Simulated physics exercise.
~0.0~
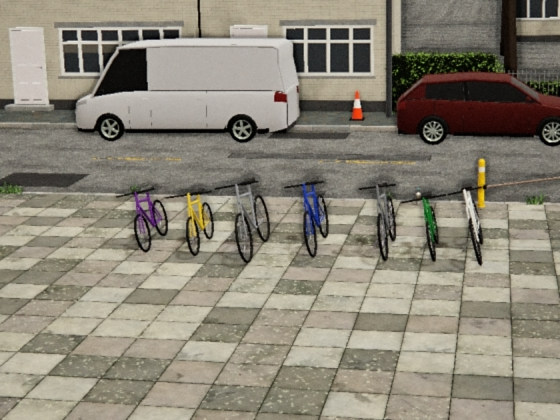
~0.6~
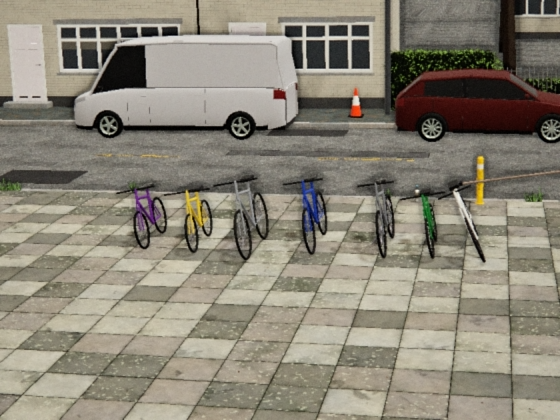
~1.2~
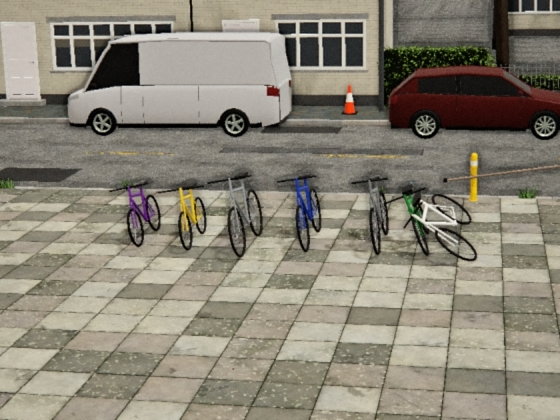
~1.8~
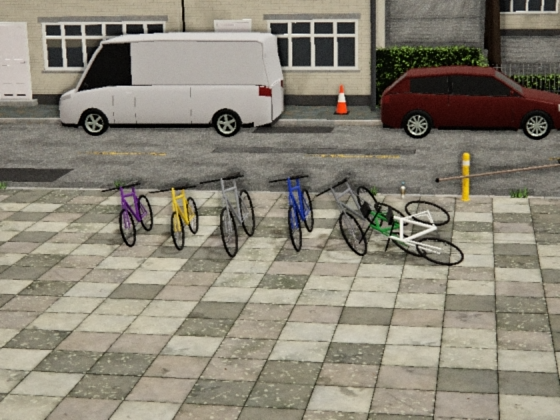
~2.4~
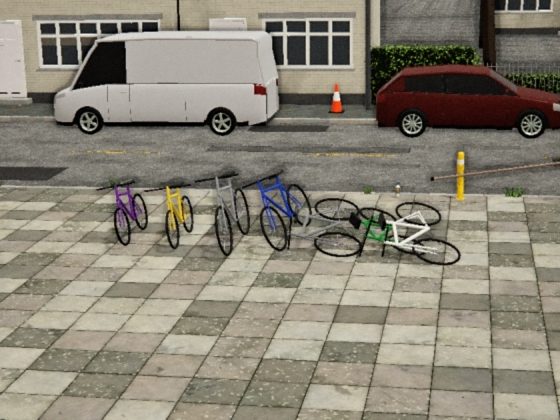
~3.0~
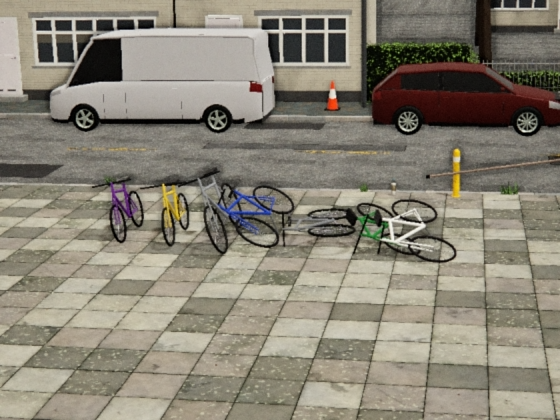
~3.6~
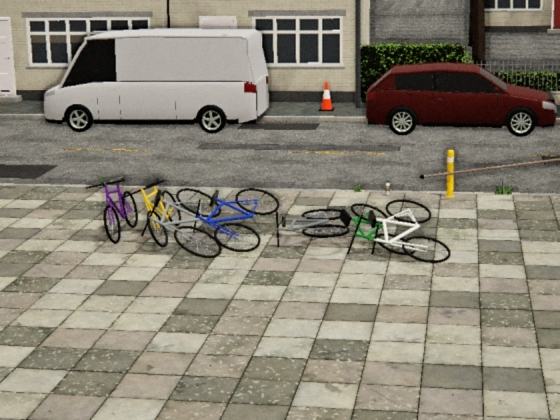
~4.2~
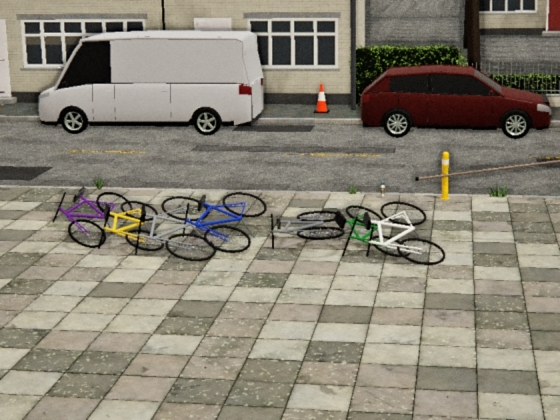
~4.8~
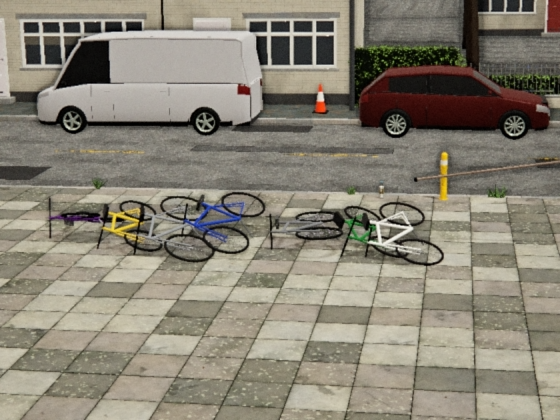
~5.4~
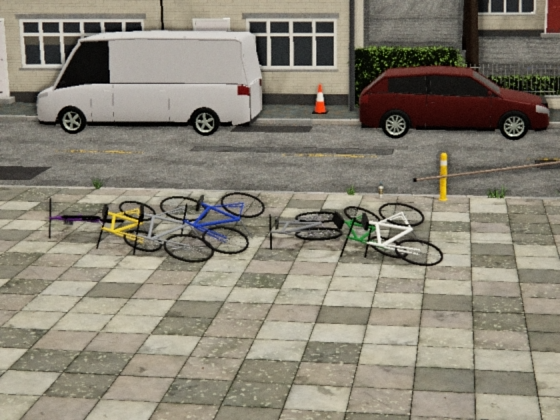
A row of seven parked bicycles toppled like dominoes on a paved square, starting with the white one at the right and spreading leftward through the green, grey, blue and yellow ones until the purple bike fell too, leaving them all down.
